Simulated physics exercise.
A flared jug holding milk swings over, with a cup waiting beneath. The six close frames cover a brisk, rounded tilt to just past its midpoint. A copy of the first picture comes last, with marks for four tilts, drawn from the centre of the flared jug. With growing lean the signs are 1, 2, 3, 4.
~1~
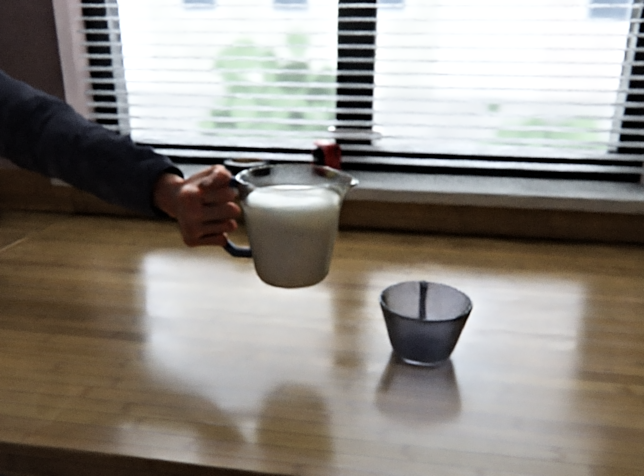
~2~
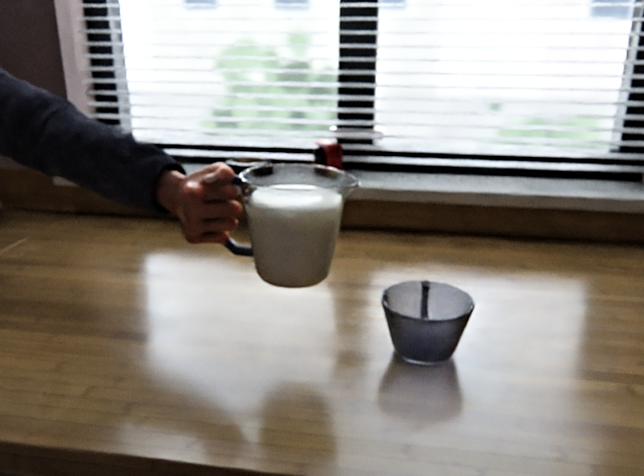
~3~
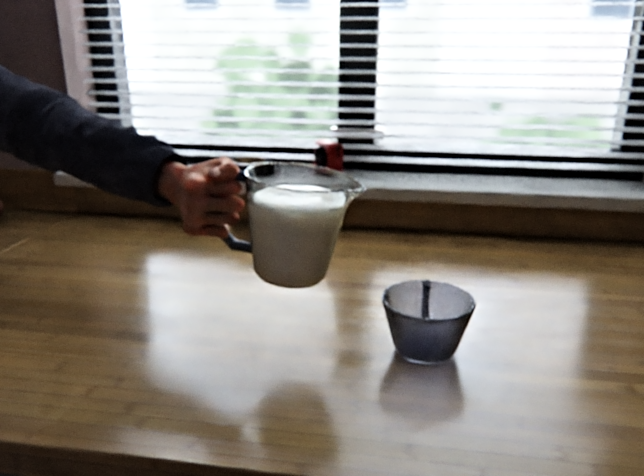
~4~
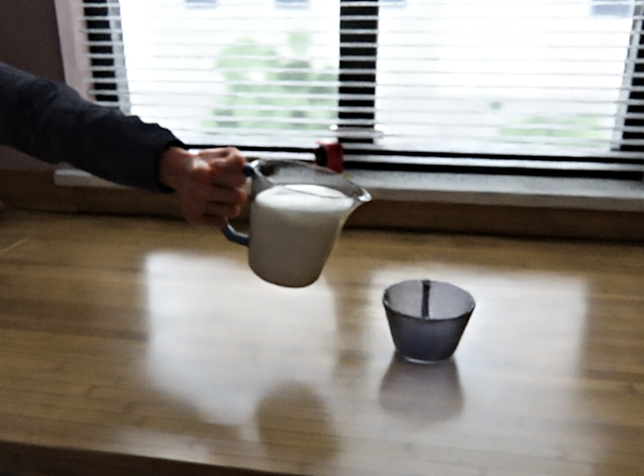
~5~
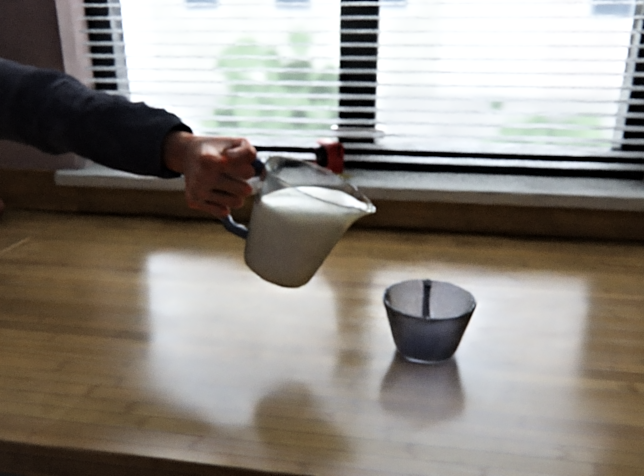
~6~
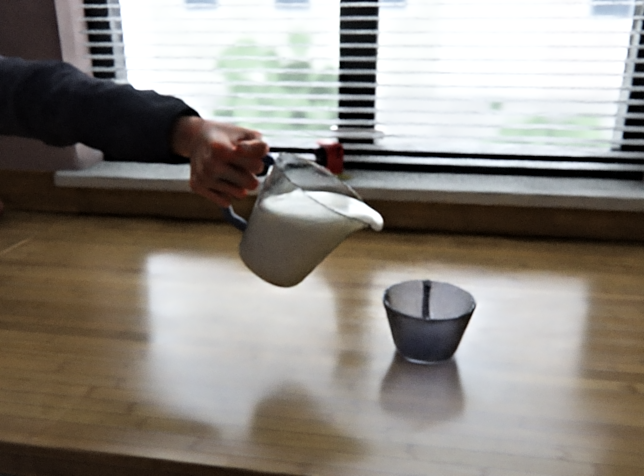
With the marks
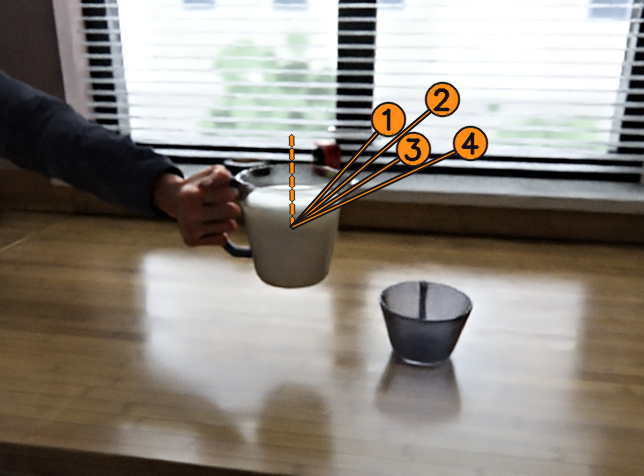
A hand in a dark sleeve, reaching in from the left, holds a clear flared jug of white milk above a light-brown wooden surface, seen from slightly above. A small, smoky grey cup stands to the right, with bright window blinds behind. The hand gradually tilts the jug rightward, and milk reaches its spout and just crosses the lip, while the view stays nearly still.
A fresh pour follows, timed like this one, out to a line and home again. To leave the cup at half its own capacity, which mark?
2.
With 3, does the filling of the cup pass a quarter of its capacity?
Yes, it does.
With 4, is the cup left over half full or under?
Over.
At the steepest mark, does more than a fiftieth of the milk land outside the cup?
Yes.
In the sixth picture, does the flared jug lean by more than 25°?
Yes, it does.
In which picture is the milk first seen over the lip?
Picture 6.
In orange, 1 at (377, 132); 2 at (429, 110); 3 at (399, 158); 4 at (455, 151).
If 1 is chosen, the cup ends with about 34 % of what it can hold.
If 2 is chosen, the cup ends with about 53 % of what it can hold.
If 3 is chosen, the cup ends with about 74 % of what it can hold.
If 4 is chosen, the cup ends with about 84 % of what it can hold; 10 % of the milk is spilt.
